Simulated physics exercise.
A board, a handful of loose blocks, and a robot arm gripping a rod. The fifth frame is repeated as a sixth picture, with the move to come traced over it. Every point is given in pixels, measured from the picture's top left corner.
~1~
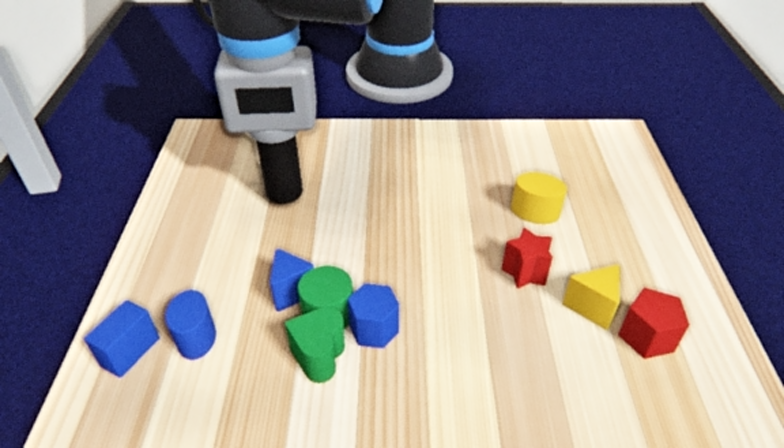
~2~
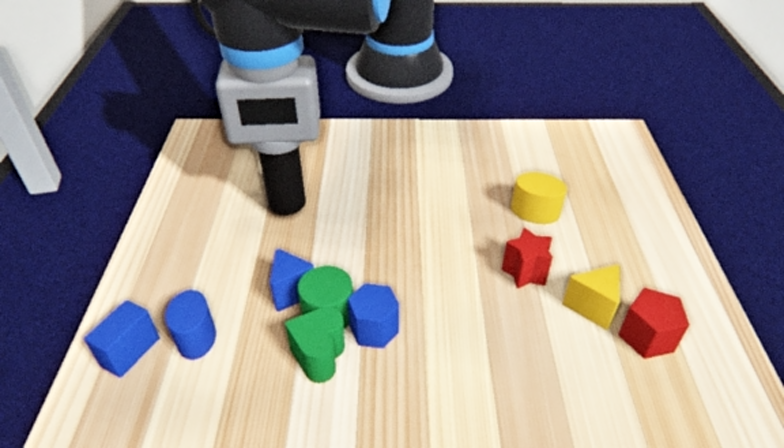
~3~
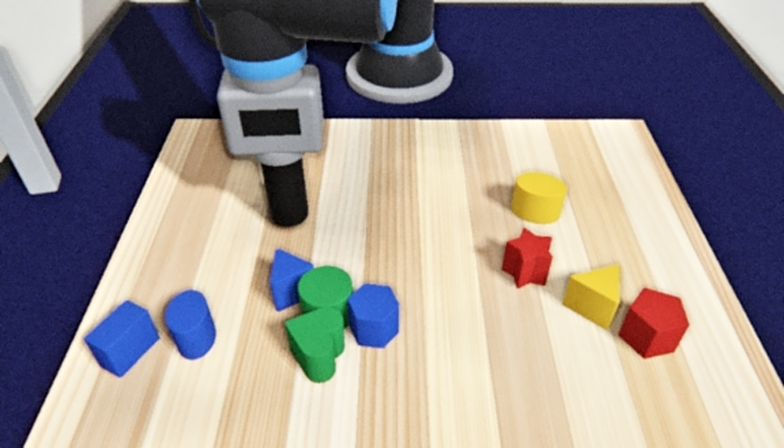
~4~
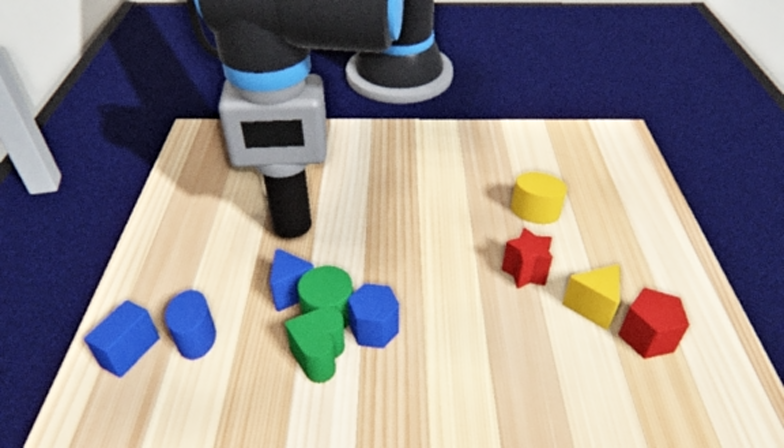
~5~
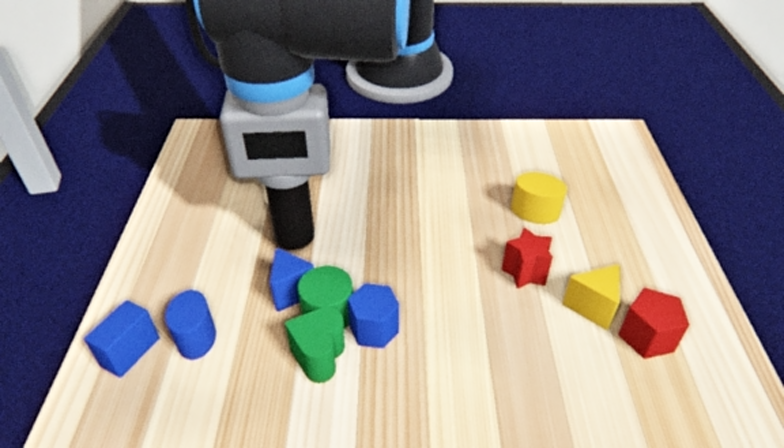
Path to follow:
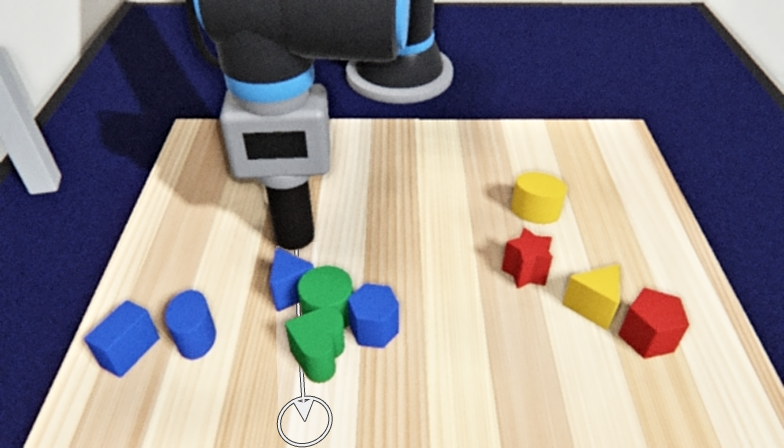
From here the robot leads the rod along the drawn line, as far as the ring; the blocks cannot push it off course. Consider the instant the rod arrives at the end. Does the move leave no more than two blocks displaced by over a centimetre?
Final answer: No.
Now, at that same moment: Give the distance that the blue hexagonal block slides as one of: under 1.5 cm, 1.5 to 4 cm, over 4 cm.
Its displacement is between 1.5 and 4 cm.
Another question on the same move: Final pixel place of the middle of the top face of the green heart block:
I think it will end close to (352, 397).
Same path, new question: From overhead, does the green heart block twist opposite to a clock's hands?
Final answer: No.
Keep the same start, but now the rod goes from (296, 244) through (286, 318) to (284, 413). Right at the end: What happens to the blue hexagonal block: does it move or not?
It travels a centimetre or more.
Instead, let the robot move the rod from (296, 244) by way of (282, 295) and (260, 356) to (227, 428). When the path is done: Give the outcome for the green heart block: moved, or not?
By the end it has moved.
Path on the board, from (296, 244) directly to (305, 421).
What follows on the original path. One third of the way, rod (297, 287); blue triangle (281, 296), turned 35° anticlockwise; green heart block (320, 336), turned 30° clockwise; green circle (330, 295); blue hexagonal block (383, 302).
Two thirds of the way, rod (299, 344); blue triangle (268, 354), turned 10° clockwise; green heart block (326, 360), turned 60° clockwise; green circle (349, 319); blue hexagonal block (399, 301).
At the end, rod (303, 414); blue triangle (252, 386), turned 50° clockwise; green heart block (352, 397), turned 30° clockwise; green circle (350, 319); blue hexagonal block (399, 301).
